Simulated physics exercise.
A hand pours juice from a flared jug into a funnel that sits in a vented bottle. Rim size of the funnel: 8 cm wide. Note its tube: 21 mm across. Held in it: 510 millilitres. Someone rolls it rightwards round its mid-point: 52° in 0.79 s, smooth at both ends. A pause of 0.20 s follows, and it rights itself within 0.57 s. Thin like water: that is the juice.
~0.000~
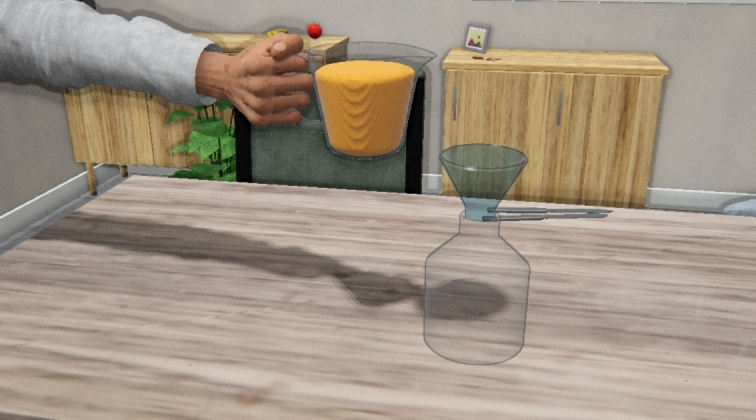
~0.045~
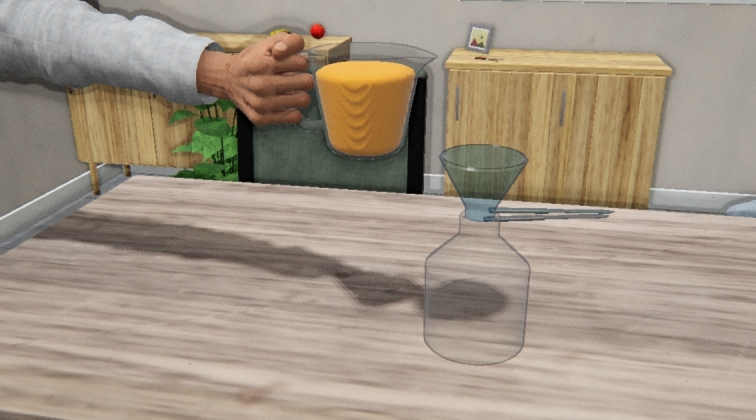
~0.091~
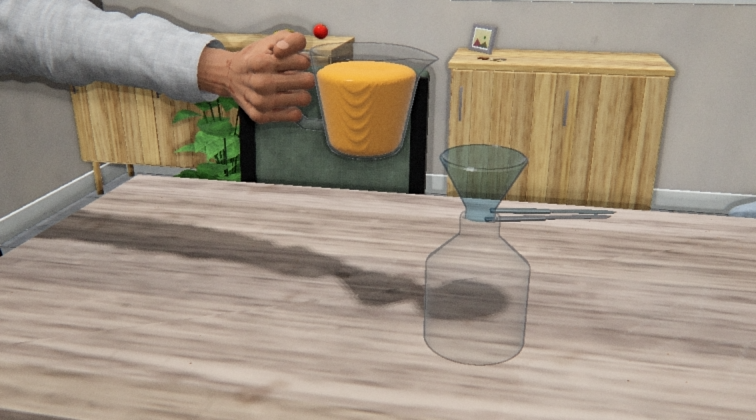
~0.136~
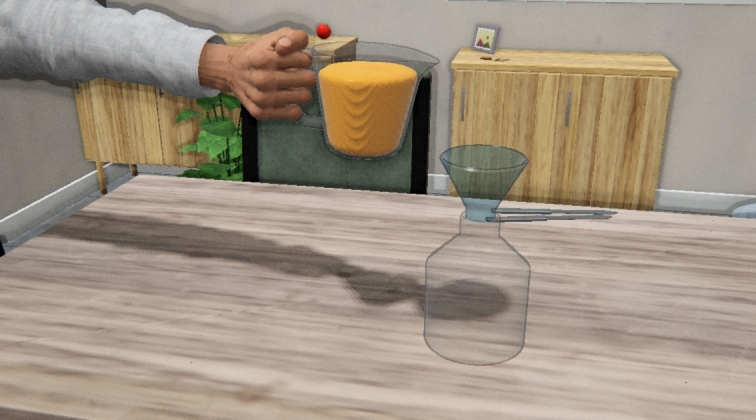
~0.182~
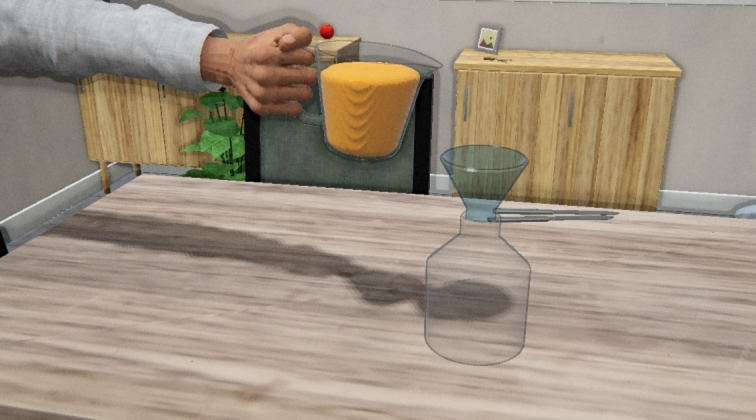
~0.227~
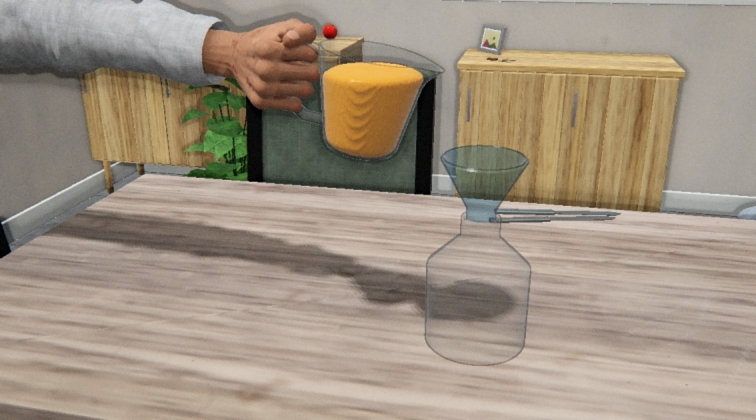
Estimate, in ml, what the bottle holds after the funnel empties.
240 ml.
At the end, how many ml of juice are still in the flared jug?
Remaining volume: Approx. 260 ml.
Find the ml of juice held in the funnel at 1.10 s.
Looks like around 75 ml is standing in the funnel at that moment.
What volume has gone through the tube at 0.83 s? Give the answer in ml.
60 ml.
Then, 0.58 s in, the tilt is 43° and 0 ml has passed the tube, 15 ml is in the funnel, 455 ml in the flared jug and 0 ml has missed.
Then, 0.83 s in, the tilt is 52° and 65 ml has passed the tube, 70 ml is in the funnel, 340 ml in the flared jug and 0 ml has missed.
Then, 1.10 s in, the tilt is 48° and 140 ml has passed the tube, 75 ml is in the funnel, 270 ml in the flared jug and 10 ml has missed.
Then, 1.39 s in, the tilt is 11° and 210 ml has passed the tube, 30 ml is in the funnel, 260 ml in the flared jug and 10 ml has missed.
Finally, 245 ml has passed the tube, 0 ml is in the funnel, 260 ml in the flared jug and 10 ml has missed.
